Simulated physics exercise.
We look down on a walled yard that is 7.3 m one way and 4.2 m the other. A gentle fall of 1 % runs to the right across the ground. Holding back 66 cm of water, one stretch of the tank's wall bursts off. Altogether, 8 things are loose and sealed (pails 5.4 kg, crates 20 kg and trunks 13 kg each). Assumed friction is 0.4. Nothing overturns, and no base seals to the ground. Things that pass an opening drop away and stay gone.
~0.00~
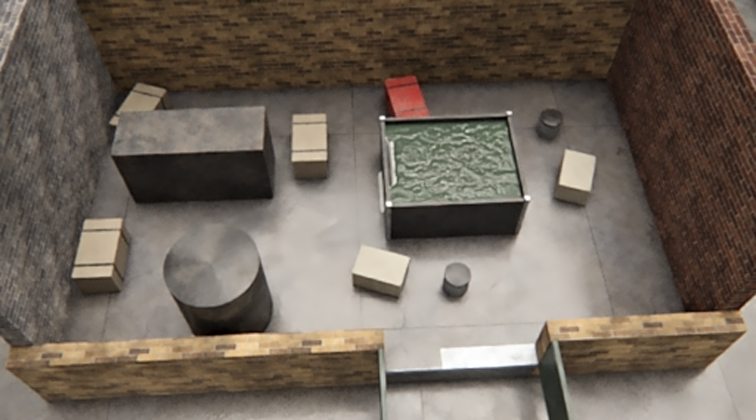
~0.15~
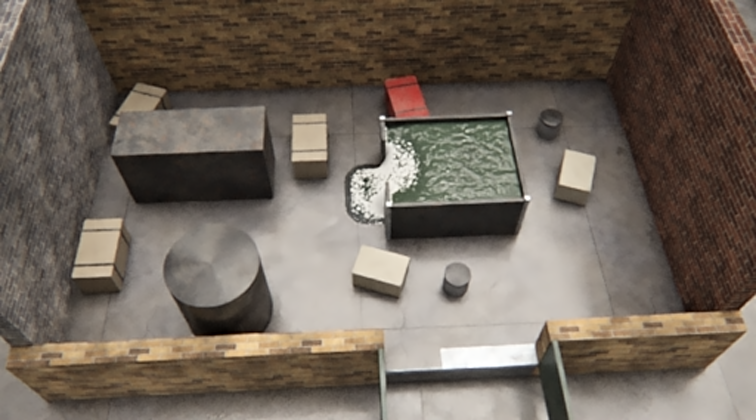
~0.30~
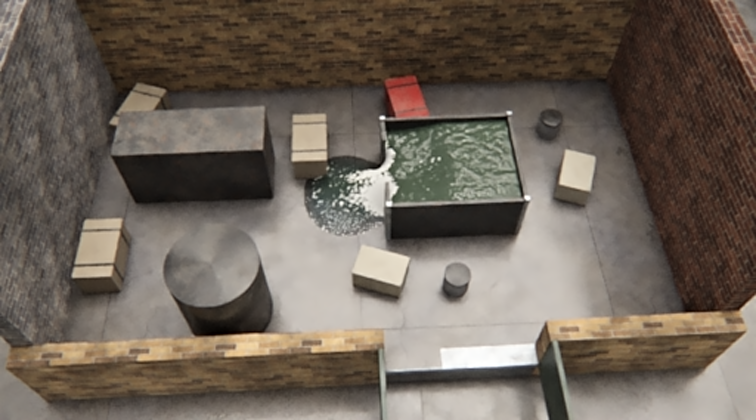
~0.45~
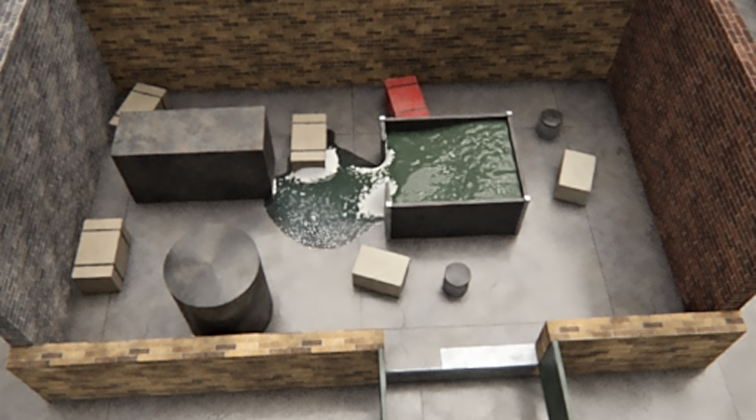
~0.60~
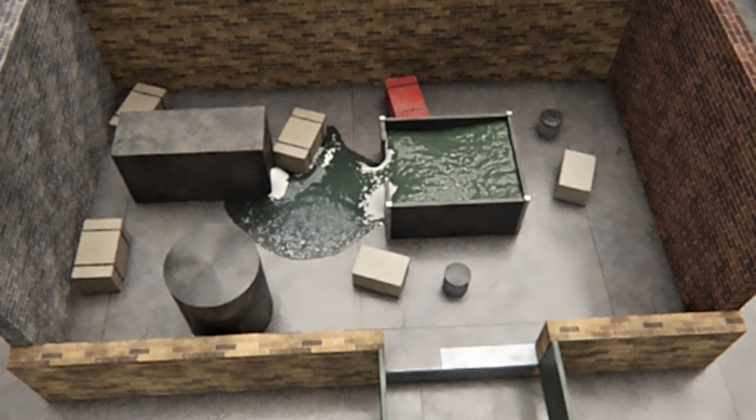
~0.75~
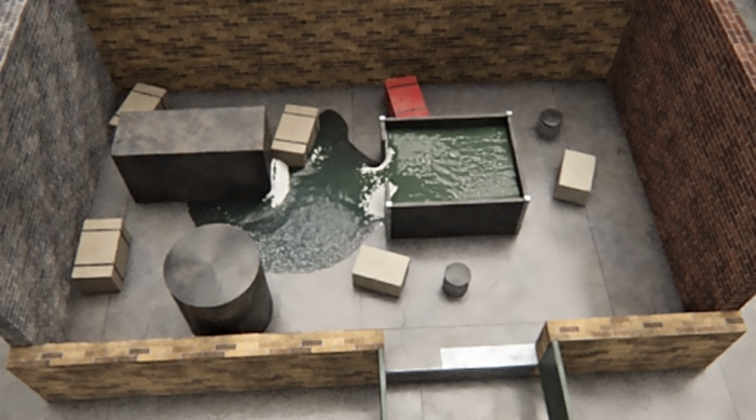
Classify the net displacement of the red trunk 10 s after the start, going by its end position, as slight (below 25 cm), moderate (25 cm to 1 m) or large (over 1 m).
Large.
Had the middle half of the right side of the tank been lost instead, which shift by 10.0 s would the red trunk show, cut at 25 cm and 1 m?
Well, the red trunk goes a long way then.
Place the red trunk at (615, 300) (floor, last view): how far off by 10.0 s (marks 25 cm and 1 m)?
Observed: Object is barely disturbed.
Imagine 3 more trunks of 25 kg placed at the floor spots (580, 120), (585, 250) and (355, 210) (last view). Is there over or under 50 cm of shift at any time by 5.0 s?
Going one by one: Not far enough, not far enough, too far.
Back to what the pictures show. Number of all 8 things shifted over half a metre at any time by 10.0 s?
That comes to 4.
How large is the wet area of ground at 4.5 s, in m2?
The covered patch comes to about 20 m2.
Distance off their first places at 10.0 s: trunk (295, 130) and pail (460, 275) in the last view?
In that order: 300 cm, 0 cm.
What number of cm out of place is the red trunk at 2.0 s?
0 cm, give or take.
After 2.0 s the red trunk is near (406, 98), 0.0 m from its start, aground; 0 of 8 are out; 2 afloat.
After 4.5 s the red trunk is near (449, 103), 0.6 m from its start, aground; 0 of 8 are out; 3 afloat.
After 7.0 s the red trunk is near (520, 102), 1.6 m from its start, aground; 0 of 8 are out; 3 afloat.
After 10.0 s the red trunk is near (542, 106), 1.9 m from its start, aground; 0 of 8 are out; 3 afloat.
